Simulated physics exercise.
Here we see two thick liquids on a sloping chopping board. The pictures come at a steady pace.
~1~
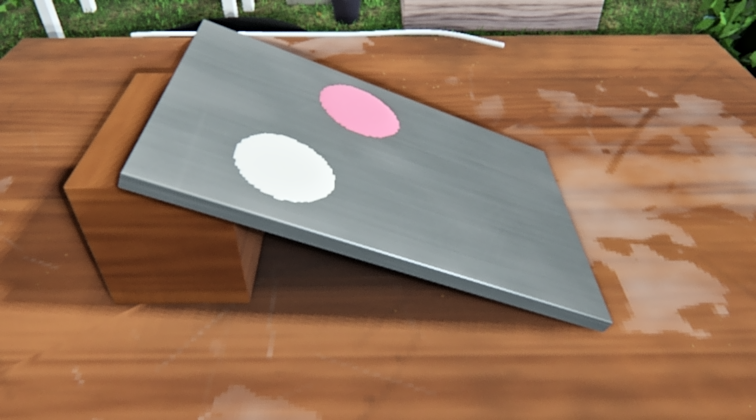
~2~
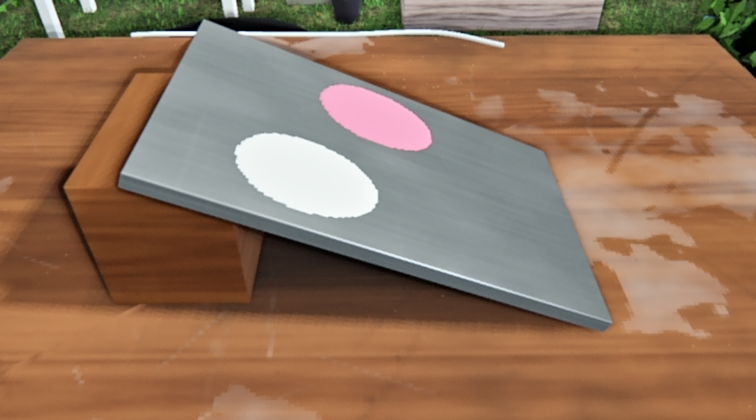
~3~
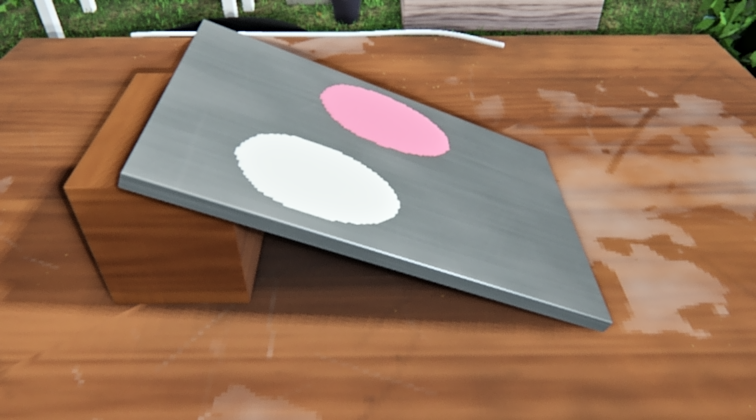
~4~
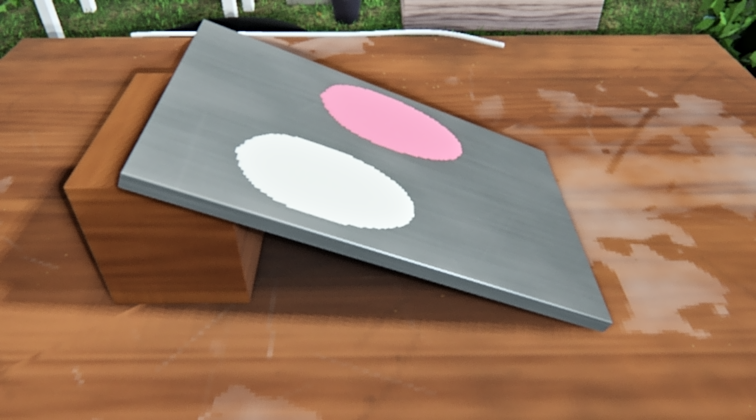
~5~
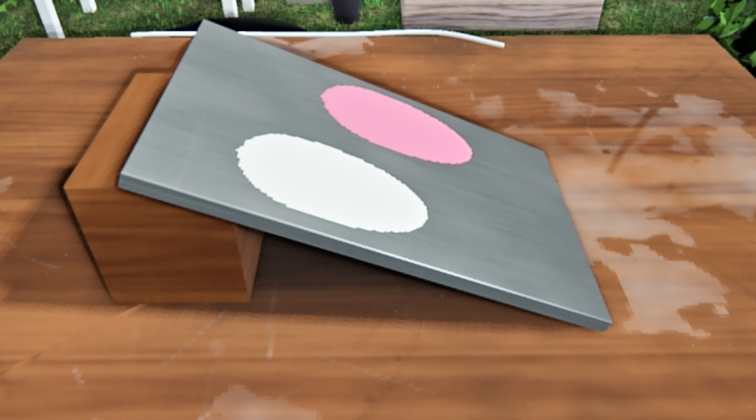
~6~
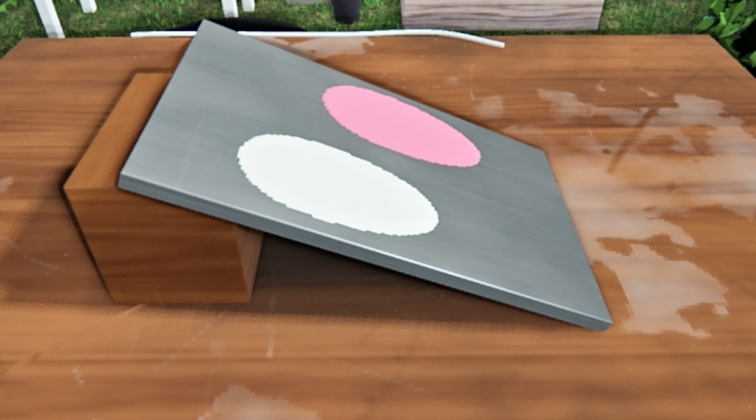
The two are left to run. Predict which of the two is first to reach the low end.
My prediction: The back one.
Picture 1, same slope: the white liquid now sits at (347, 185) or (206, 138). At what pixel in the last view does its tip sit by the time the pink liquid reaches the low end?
On the first go it would be around (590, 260), and on the second go around (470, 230).
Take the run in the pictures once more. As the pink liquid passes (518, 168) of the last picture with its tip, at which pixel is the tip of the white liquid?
Roughly (484, 231).
Shortly, the white liquid is three quarters of the way down; the pink liquid is close to the edge.
At the finish, the white liquid is three quarters of the way down; the pink liquid is at the low edge.
